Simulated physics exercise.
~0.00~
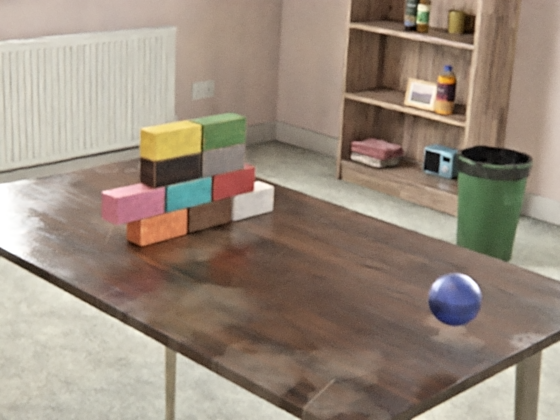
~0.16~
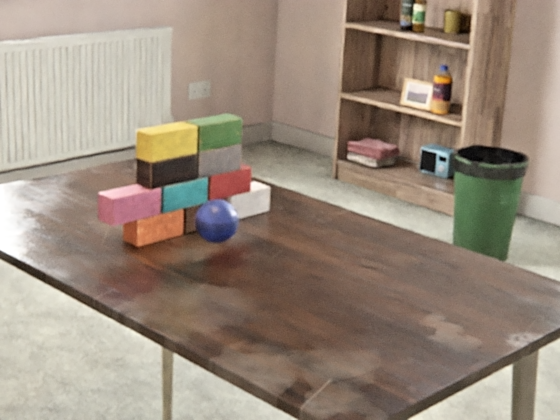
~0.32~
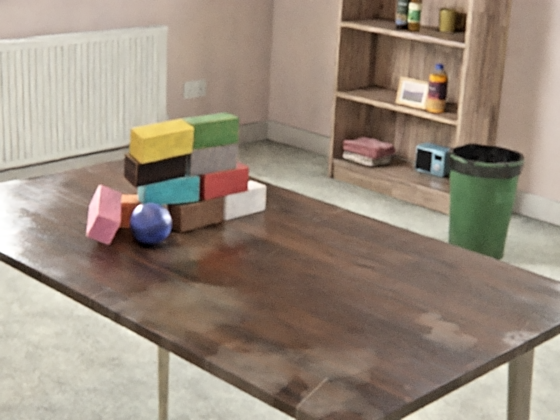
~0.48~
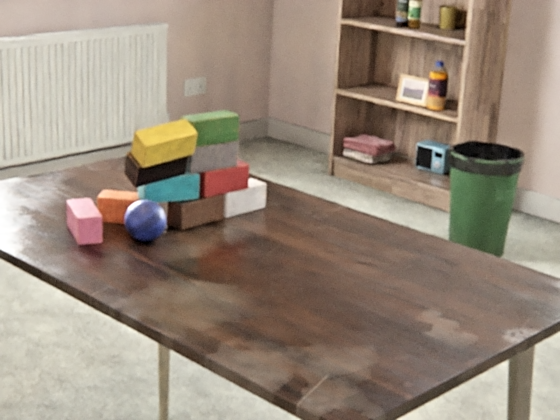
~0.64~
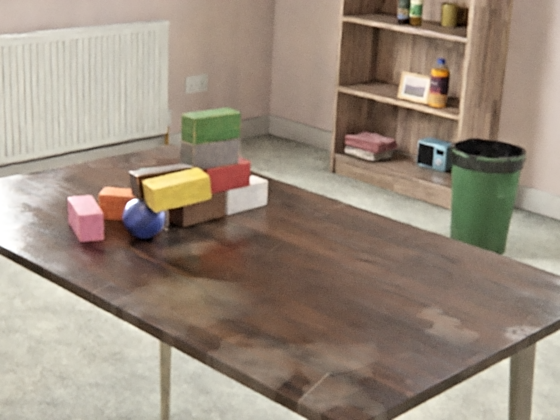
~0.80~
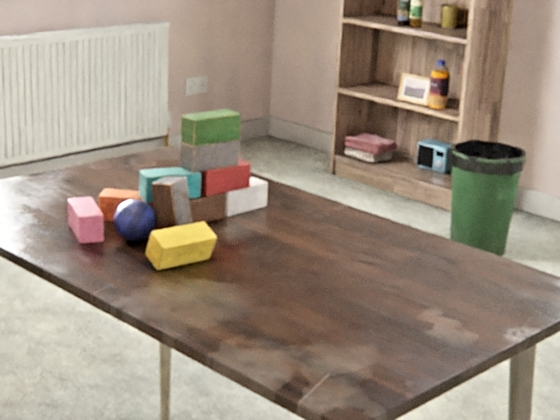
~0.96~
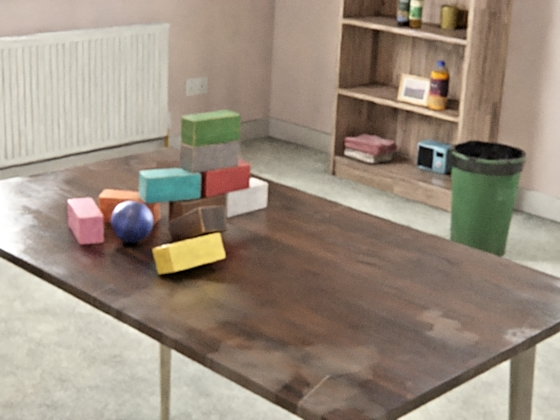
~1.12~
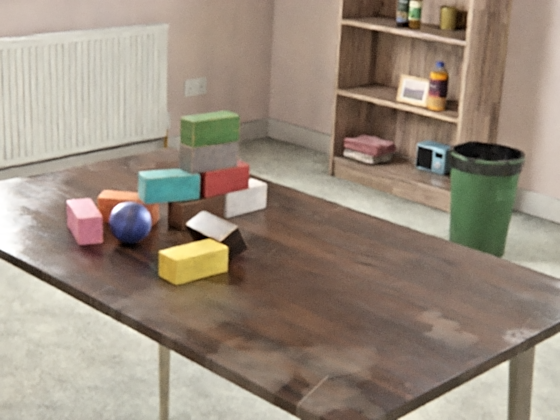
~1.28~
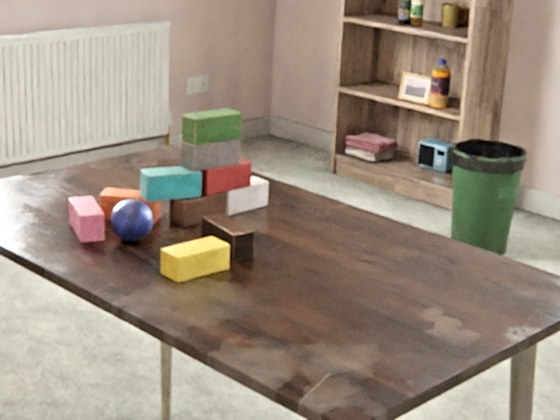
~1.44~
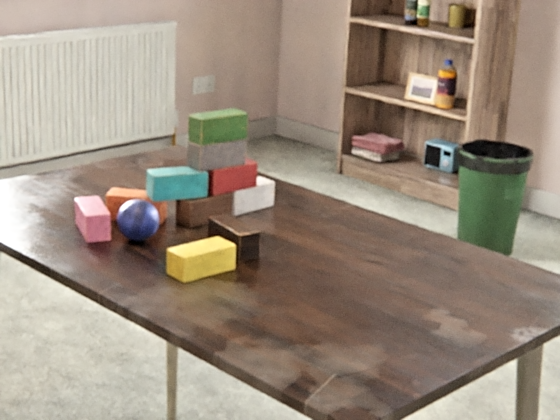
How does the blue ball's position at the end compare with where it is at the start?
At the start the blue ball is at the right side of the table, well away from the blocks. By the end it is on the left, resting beside the pink block and in front of the orange one.
